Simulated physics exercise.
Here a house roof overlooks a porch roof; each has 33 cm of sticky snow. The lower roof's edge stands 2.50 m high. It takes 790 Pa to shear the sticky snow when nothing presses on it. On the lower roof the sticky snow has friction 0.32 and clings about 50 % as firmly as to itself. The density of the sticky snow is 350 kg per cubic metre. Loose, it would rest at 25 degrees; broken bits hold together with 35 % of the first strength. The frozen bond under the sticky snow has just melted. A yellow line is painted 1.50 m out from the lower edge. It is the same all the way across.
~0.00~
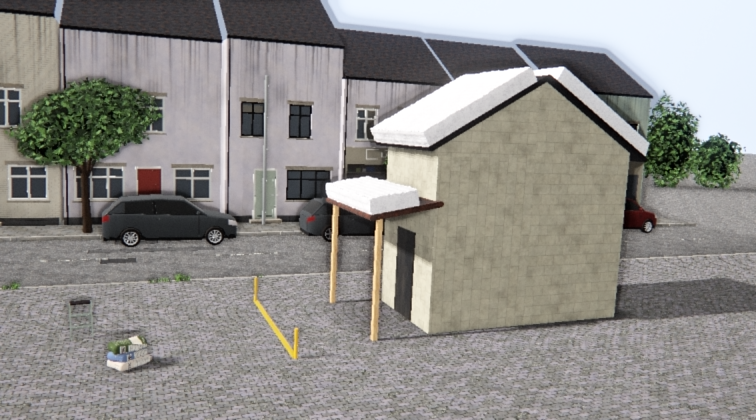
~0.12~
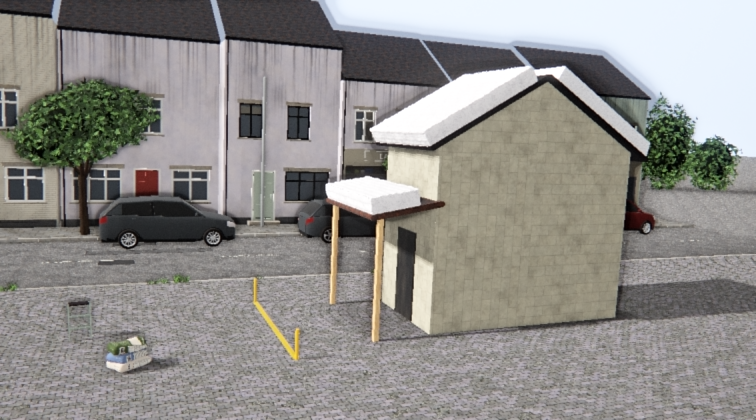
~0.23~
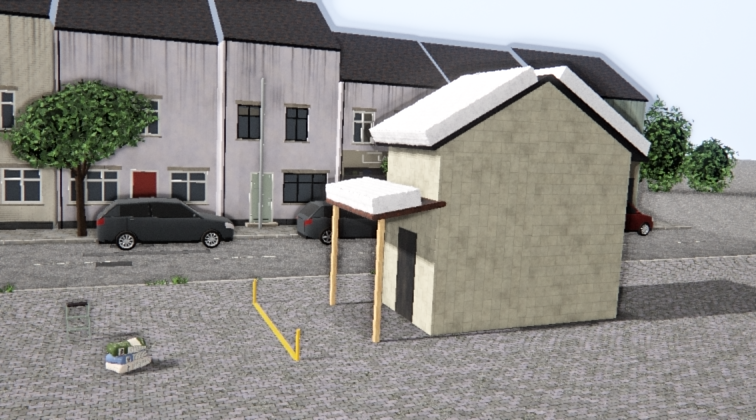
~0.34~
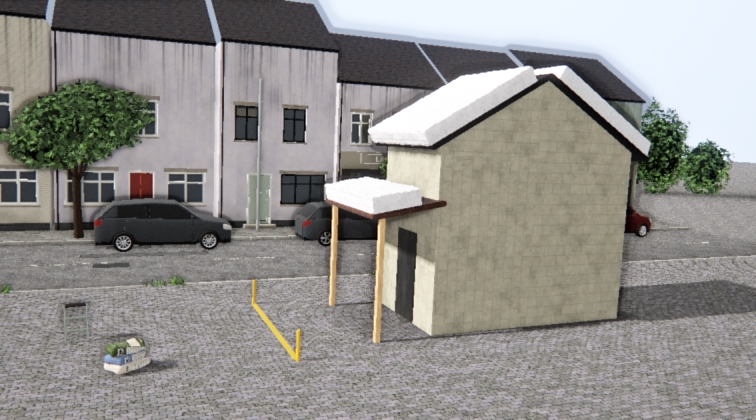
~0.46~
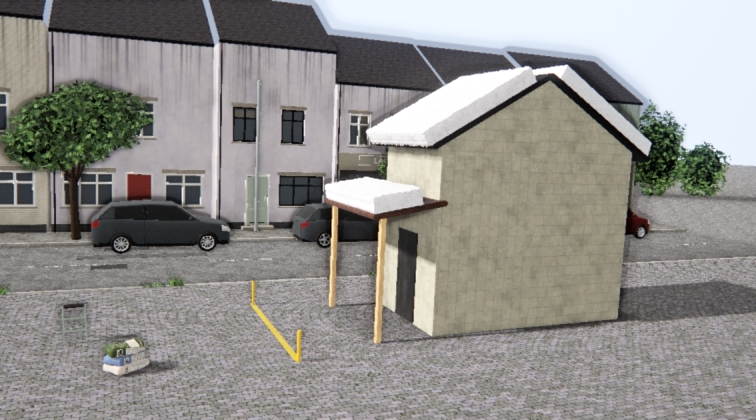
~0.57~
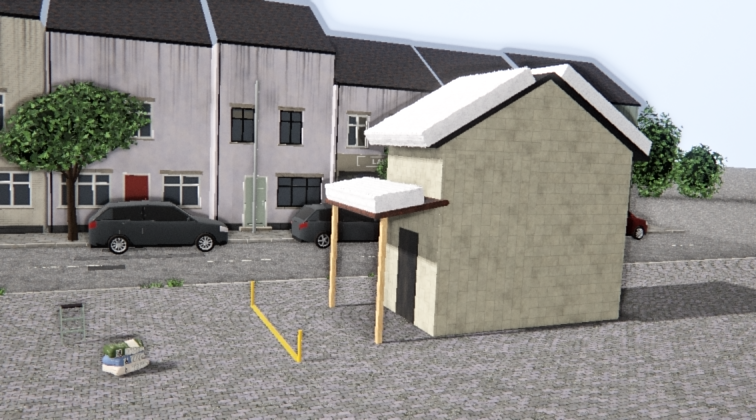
Snow on the small house's roof slides very slightly while the parked cars stay still.
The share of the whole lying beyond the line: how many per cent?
The share of the whole lying beyond the line is near 36 %.
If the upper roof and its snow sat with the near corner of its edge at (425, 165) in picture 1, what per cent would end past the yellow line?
In that case some 8 per cent.
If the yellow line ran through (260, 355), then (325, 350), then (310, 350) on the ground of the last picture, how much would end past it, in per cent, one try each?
In turn about 22 %, 55 %, 45 %.
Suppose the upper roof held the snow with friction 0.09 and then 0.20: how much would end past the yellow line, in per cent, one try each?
In turn about 50 %, 50 %.
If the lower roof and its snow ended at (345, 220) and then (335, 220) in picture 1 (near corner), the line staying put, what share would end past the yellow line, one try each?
In turn about 20 %, 12 %.
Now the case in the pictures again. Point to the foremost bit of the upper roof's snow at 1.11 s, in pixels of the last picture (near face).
At about (397, 185).
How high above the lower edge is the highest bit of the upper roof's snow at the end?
Some 0.6 m.
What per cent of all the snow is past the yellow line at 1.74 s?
Near 0 %.
By 1.11 s, none is below the lower edge and 0 % is past the line.
By 1.74 s, none is below the lower edge and 0 % is past the line.
By 2.37 s, 17 % is below the lower edge and 0 % is past the line.
By 3.00 s, 69 % is below the lower edge and 16 % is past the line.
By 4.20 s, at the end, 73 % is below the lower edge and 36 % is past the line.
